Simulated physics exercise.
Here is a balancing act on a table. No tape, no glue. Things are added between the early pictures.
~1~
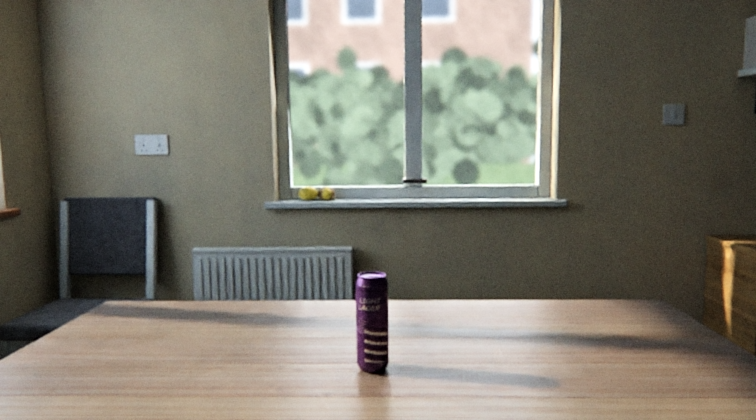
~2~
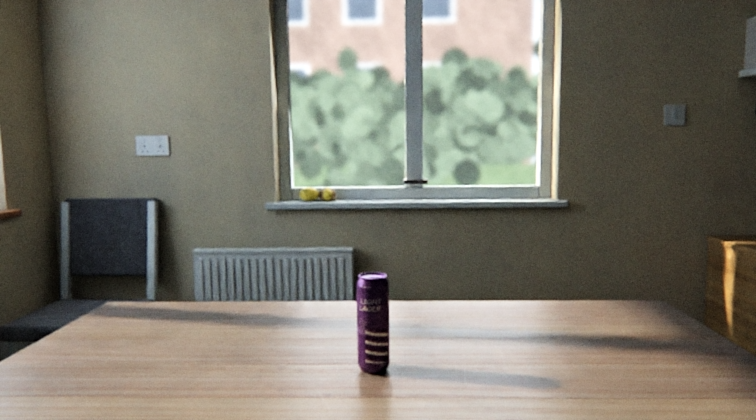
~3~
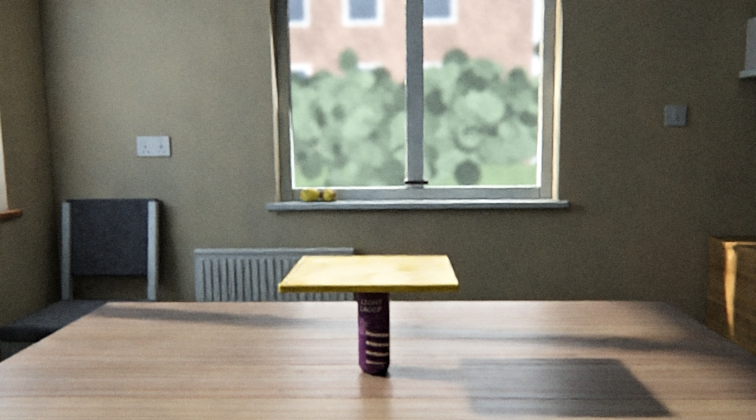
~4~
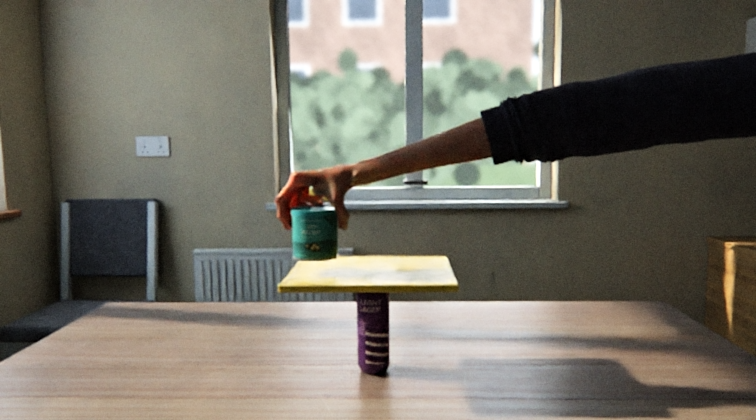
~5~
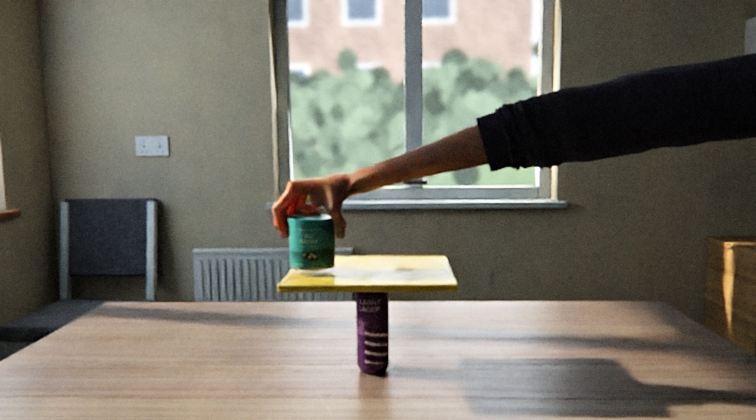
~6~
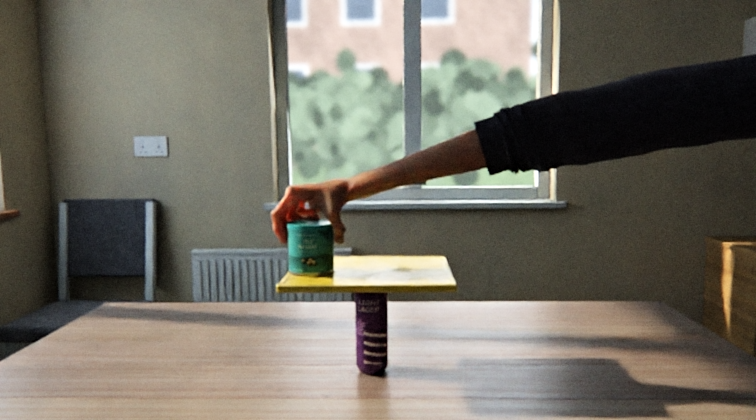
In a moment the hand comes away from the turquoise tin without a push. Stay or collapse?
Here the stack comes apart.
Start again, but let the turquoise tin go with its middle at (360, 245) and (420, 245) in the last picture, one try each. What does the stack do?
First, it stays up; second, it loses its balance.
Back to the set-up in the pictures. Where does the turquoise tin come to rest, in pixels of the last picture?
At about (276, 351).
Then, 0.40 s on from there, turquoise tin now fallen; yellow lid on its side.
Then, 0.60 s on from there, yellow lid now fallen.
In the end, fallen, turquoise tin and yellow lid; purple can unmoved. At the end, from the last picture's camera, turquoise tin near (276, 351). The stack gives way.
